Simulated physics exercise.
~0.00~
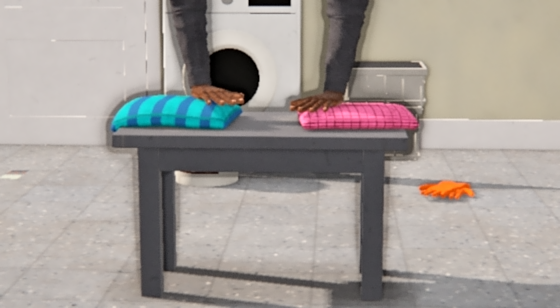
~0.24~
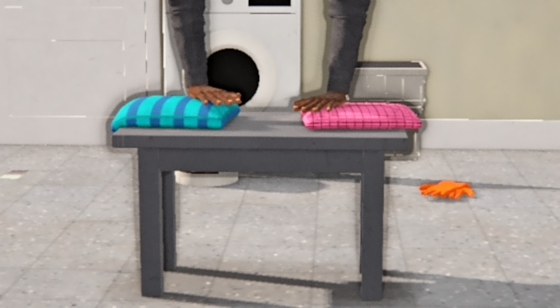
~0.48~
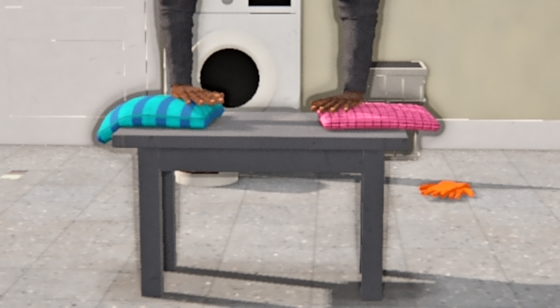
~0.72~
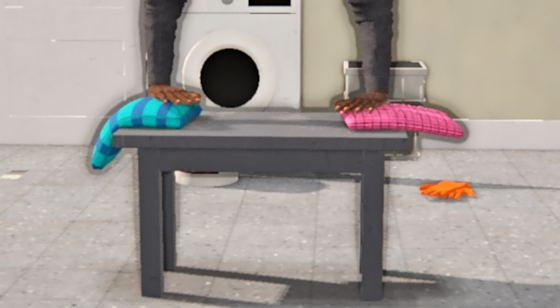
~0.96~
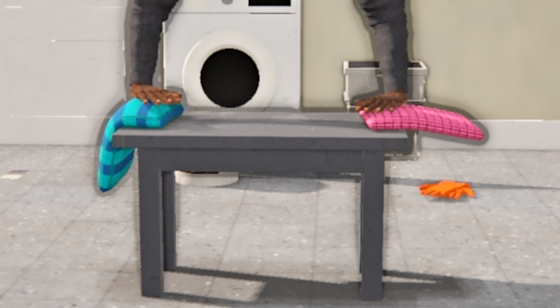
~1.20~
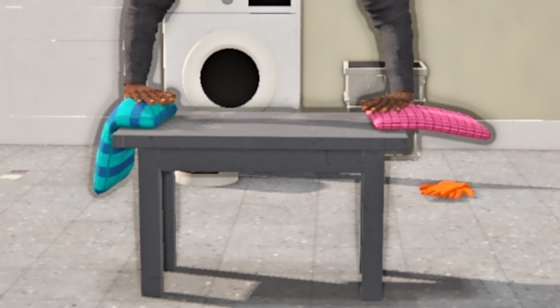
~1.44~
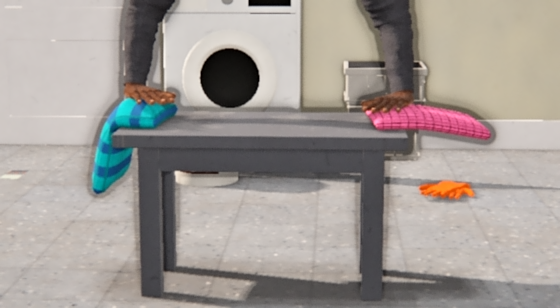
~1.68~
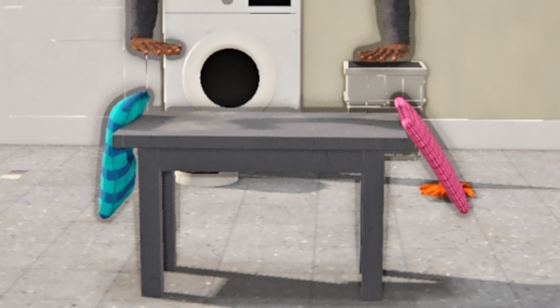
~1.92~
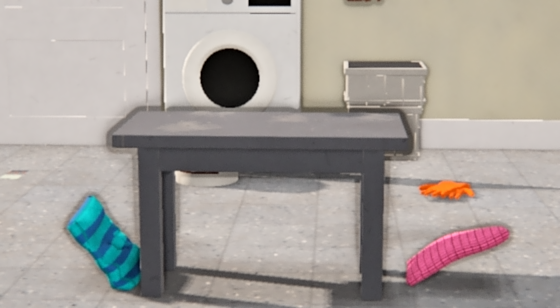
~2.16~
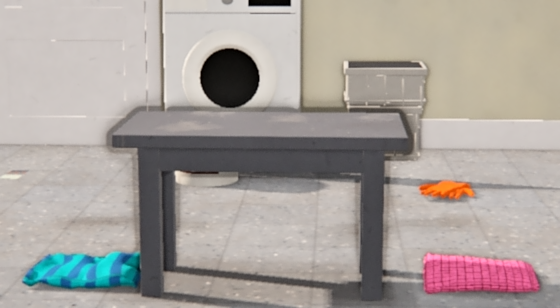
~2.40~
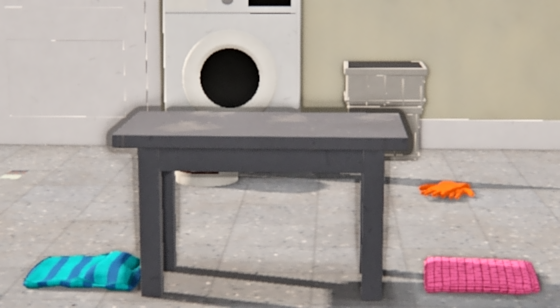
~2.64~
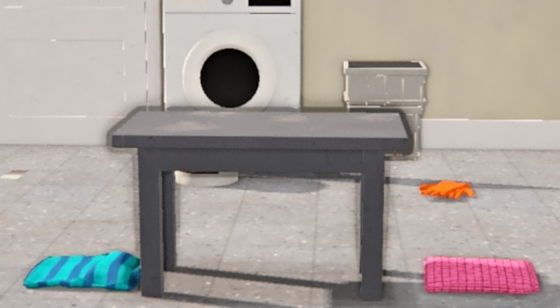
In a room with a tiled floor and a white front-loading machine against the back wall, two hands press down on a turquoise checked cloth item and a pink one lying on a dark grey table. The hands slide apart, pushing the turquoise item left and the pink one right until each droops over its end of the table. After a brief pause, the hands lift away, and both items slip off and drop. They land on either side of the table and flatten out, lying still on the floor beside the bare tabletop.
